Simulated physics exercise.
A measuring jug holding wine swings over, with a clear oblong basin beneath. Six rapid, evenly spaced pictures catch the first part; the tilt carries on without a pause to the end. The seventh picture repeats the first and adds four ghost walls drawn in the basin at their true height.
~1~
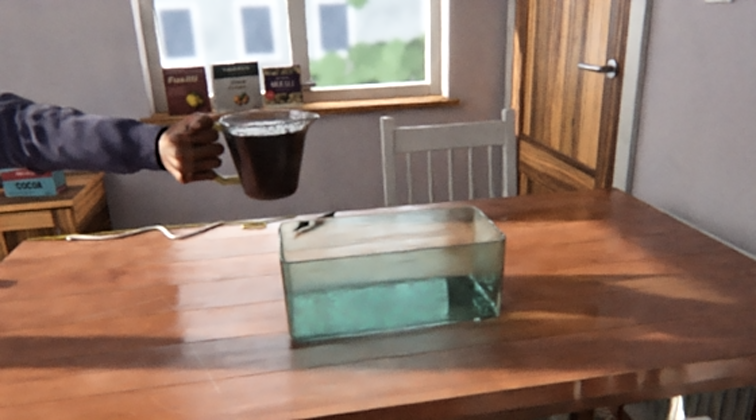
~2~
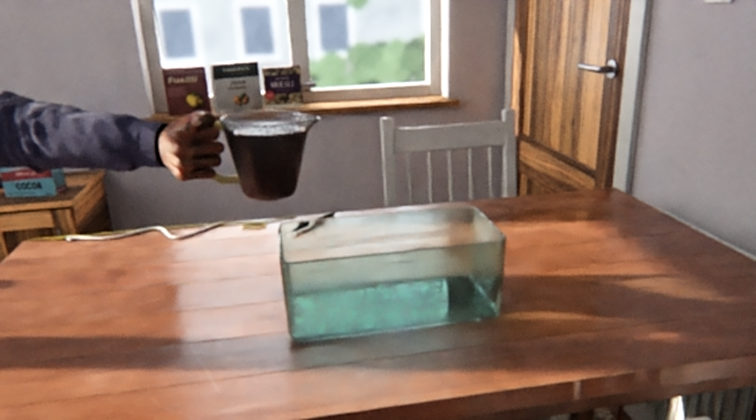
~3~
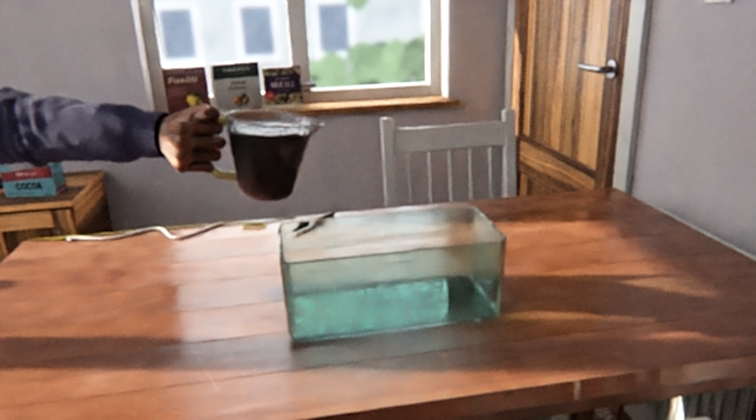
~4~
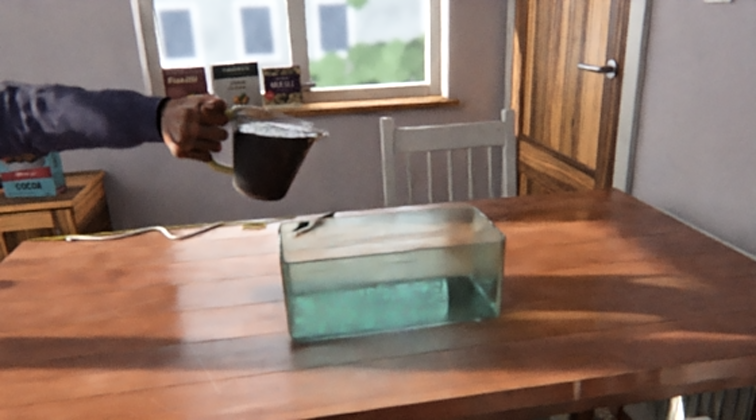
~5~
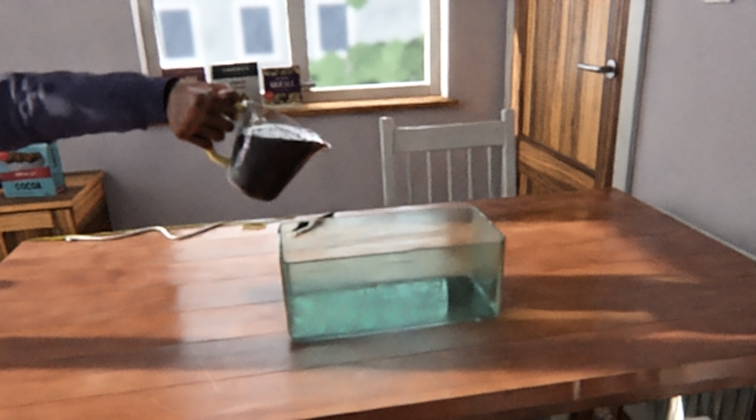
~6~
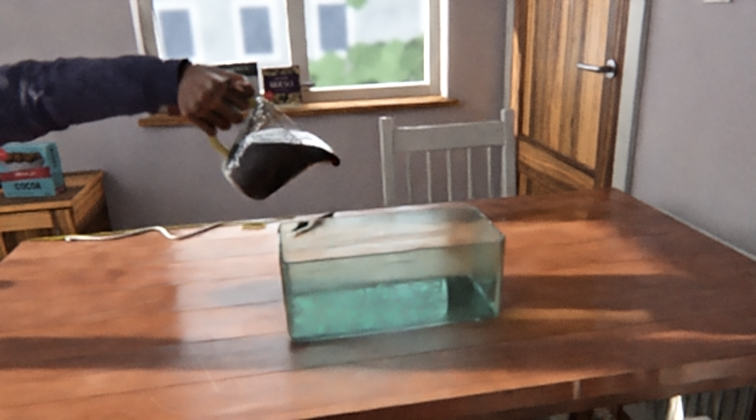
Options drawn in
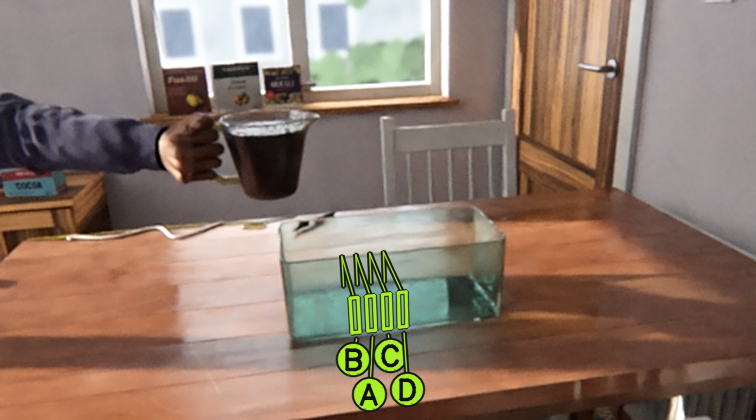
In a room with a window and a wooden door, a hand at the left holds a glass jug of dark liquid upright above a clear oblong basin on a wooden table. The hand gradually tilts the jug to the right until the liquid just passes over its lip.
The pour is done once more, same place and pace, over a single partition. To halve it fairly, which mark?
Take A.
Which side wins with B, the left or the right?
The right side.
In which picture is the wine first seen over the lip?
Picture 6.
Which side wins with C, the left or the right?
More ends on the left.
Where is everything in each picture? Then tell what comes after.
Upright, lip at (318, 116); basin from (289, 339) to (500, 313); nothing has left yet, in the first picture.
Tipped about 2°, lip at (319, 118); nothing has left yet, in the second picture.
Tipped about 8°, lip at (323, 124); nothing has left yet, in the third picture.
Tipped about 18°, lip at (327, 134); nothing has left yet, in the fourth picture.
Tipped about 31°, lip at (330, 147); nothing has left yet, in the fifth picture.
Tipped about 45°, lip at (330, 162); wine is over the lip, down to (335, 163), in the sixth picture.
On the marked copy, A at (372, 336); B at (356, 338); C at (388, 334); D at (404, 332).
With A, about 44 % ends left of the wall and 54 % right of it.
With B, about 6 % ends left of the wall and 93 % right of it.
With C, about 82 % ends left of the wall and 16 % right of it.
With D, about 89 % ends left of the wall and 5 % right of it; 6 % is lost outside.
